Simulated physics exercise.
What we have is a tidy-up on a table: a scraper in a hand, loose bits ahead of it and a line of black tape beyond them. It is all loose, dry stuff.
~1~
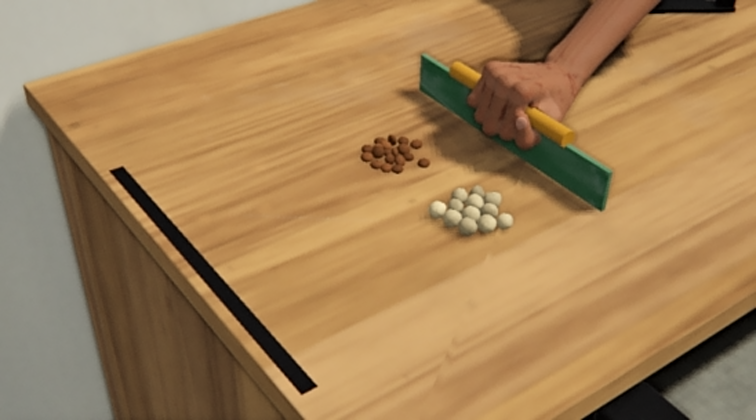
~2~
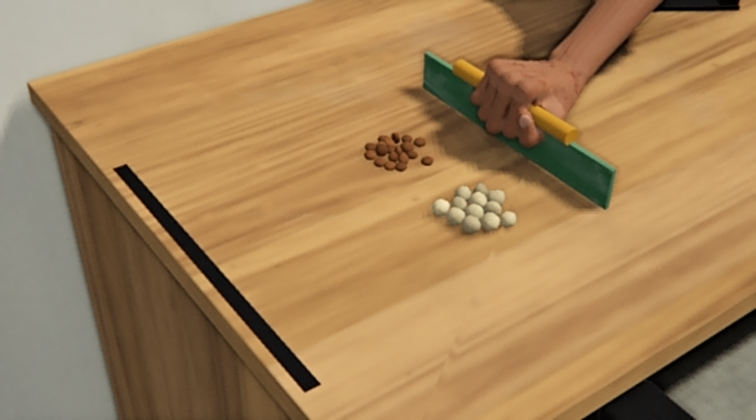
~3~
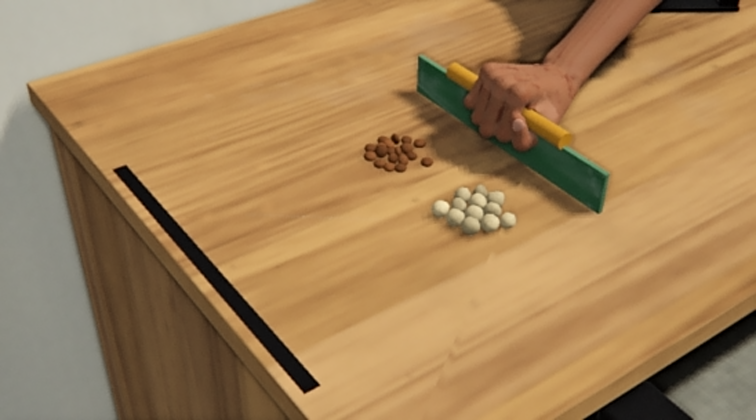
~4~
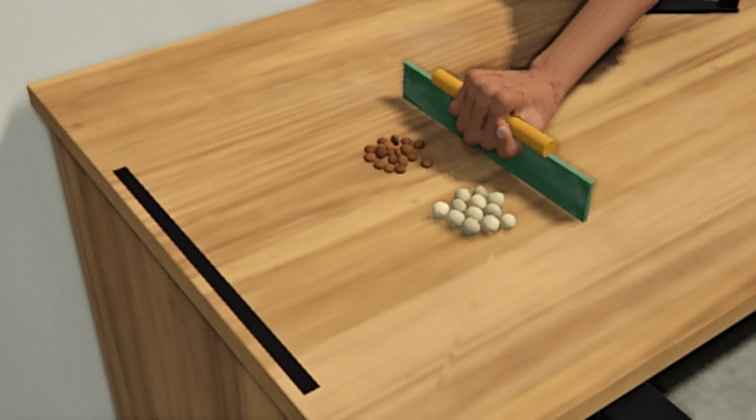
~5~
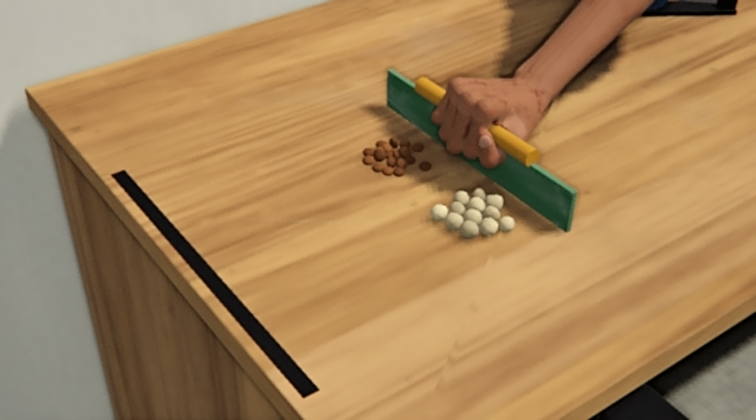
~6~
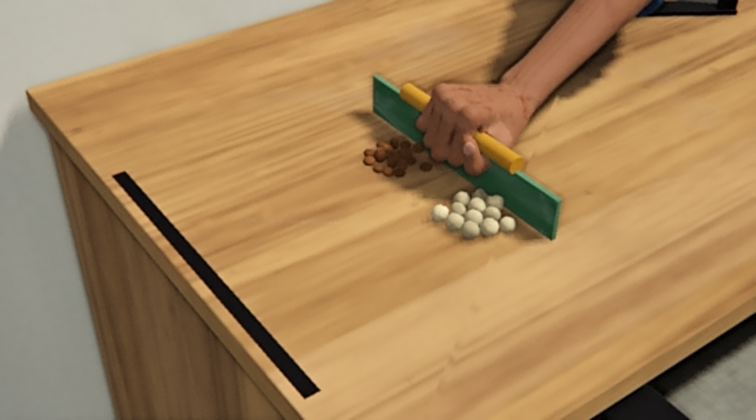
On a wooden table, a hand held a green scraper by its yellow handle, still at first, then slid it a short way left, close up to small brown bits and pale round balls that stayed put.
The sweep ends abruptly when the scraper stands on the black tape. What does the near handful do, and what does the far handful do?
The near handful loses pieces over the edge and the far handful loses pieces over the edge.
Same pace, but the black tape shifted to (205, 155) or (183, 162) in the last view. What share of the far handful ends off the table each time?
The first gives 0 %, the second 0 %.
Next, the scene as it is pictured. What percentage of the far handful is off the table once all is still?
Close to 60 per cent.
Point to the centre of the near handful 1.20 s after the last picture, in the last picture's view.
At about (367, 262).
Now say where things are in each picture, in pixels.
The first frame shows scraper near (592, 181), at rest; black tape near (124, 178), right by the edge; edge at (185, 278); near handful near (471, 215), a few macadamia nuts; far handful near (388, 152), a few bits of dog kibble.
The second frame shows scraper near (596, 179), at rest; far handful near (392, 150).
The third frame shows scraper near (589, 183); near handful near (474, 214).
The fourth frame shows scraper near (574, 191); far handful near (391, 153).
The fifth frame shows scraper near (557, 201); near handful near (473, 218).
The sixth frame shows scraper near (542, 209); black tape near (126, 182); edge at (188, 283); near handful near (473, 219); far handful near (390, 156).
Then, 1.20 s on from there, scraper still moving, near (333, 181); near handful all on the table, its front near (346, 271); far handful all on the table, its front near (269, 201).
Then, 2.41 s on from there, scraper stopped at the black tape; near handful near a third over the edge; far handful near two thirds over the edge.
Then, 2.69 s on from there, scraper stopped at the black tape; near handful the whole lot over the edge; far handful near two thirds over the edge.
In the end, scraper stopped at the black tape; near handful the whole lot over the edge; far handful near two thirds over the edge.
